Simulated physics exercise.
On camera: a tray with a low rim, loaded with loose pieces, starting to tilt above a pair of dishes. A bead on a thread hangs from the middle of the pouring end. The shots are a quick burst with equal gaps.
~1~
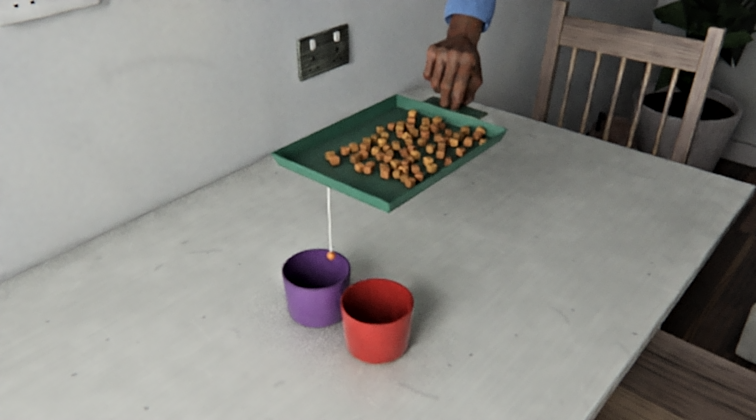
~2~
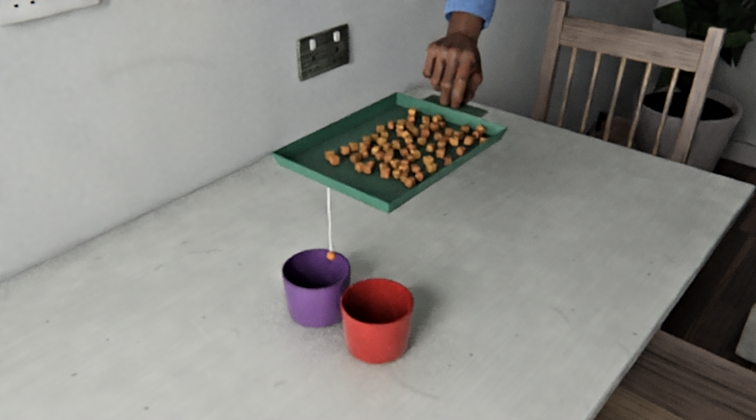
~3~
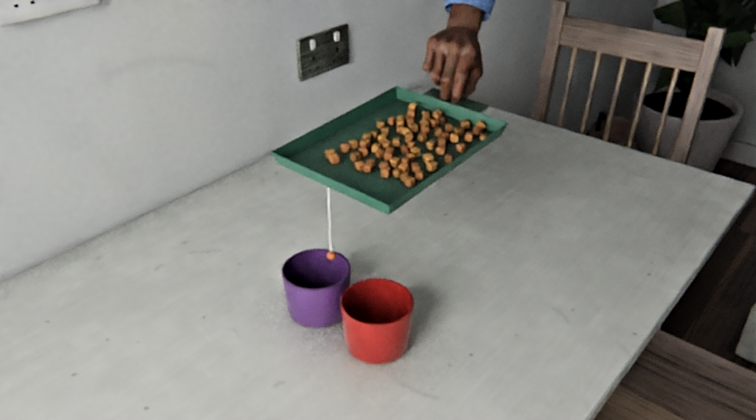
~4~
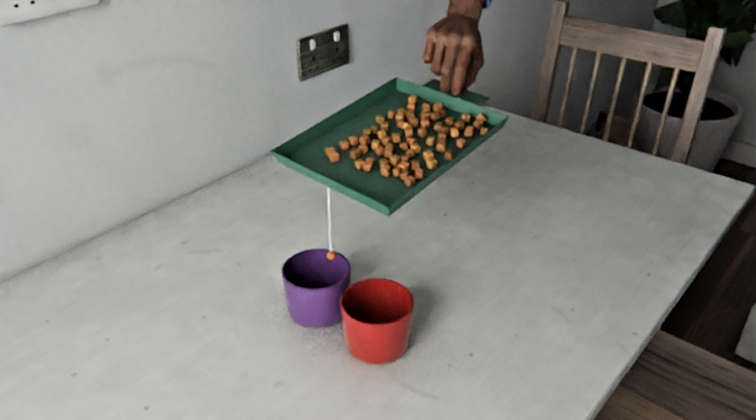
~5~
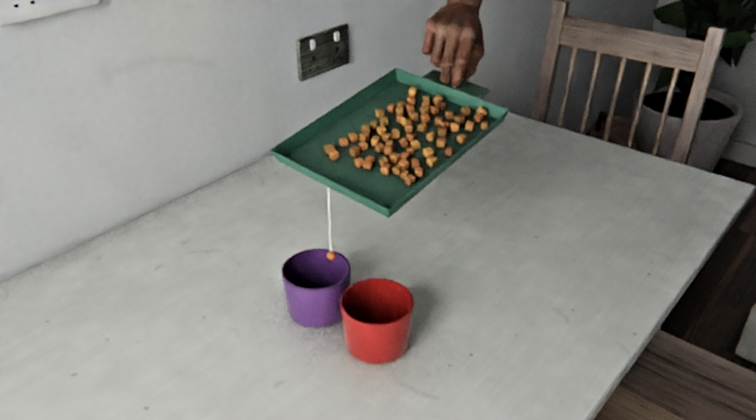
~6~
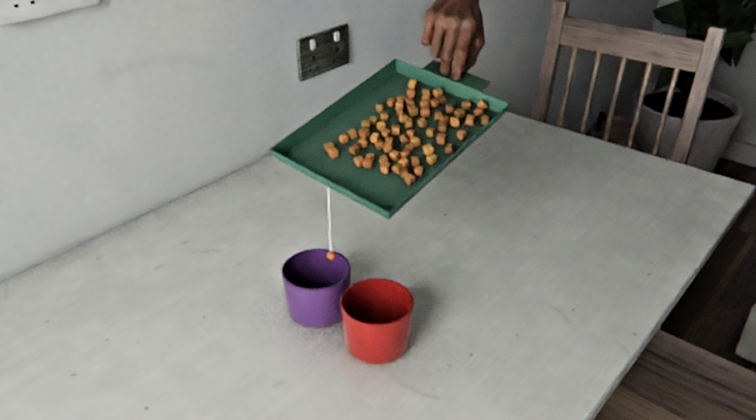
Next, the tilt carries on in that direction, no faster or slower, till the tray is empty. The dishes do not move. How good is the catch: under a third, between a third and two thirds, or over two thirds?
The two hold over two thirds of the load.
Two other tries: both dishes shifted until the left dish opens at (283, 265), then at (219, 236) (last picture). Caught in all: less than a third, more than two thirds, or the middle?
At the first place between a third and two thirds, at the second under a third.
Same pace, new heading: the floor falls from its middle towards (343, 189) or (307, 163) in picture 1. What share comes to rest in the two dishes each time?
About 50 and 10 per cent.
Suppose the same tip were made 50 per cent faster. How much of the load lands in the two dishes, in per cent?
About 70 per cent.
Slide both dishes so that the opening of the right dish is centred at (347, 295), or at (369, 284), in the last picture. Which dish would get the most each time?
One: The dish on the right. Two: The right-hand dish.
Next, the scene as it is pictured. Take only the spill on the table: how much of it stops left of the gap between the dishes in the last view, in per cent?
About 80 per cent.
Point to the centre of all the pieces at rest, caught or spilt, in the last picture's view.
Roughly at (373, 339).
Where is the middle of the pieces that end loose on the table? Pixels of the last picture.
Around (273, 378).
Shortly afterwards, tray tipped steeply; all but a few on the tray; a little in the air.
Next, tray tipped right over; near two thirds on the tray; near a quarter in the right dish; only a few in the left dish; a little outside both; a little in the air.
Some moments later, tray tipped past a quarter turn; the bulk in the right dish; only a few in the left dish; near a quarter outside both.
In the end, tray tipped past a quarter turn; the bulk in the right dish; only a few in the left dish; near a quarter outside both.
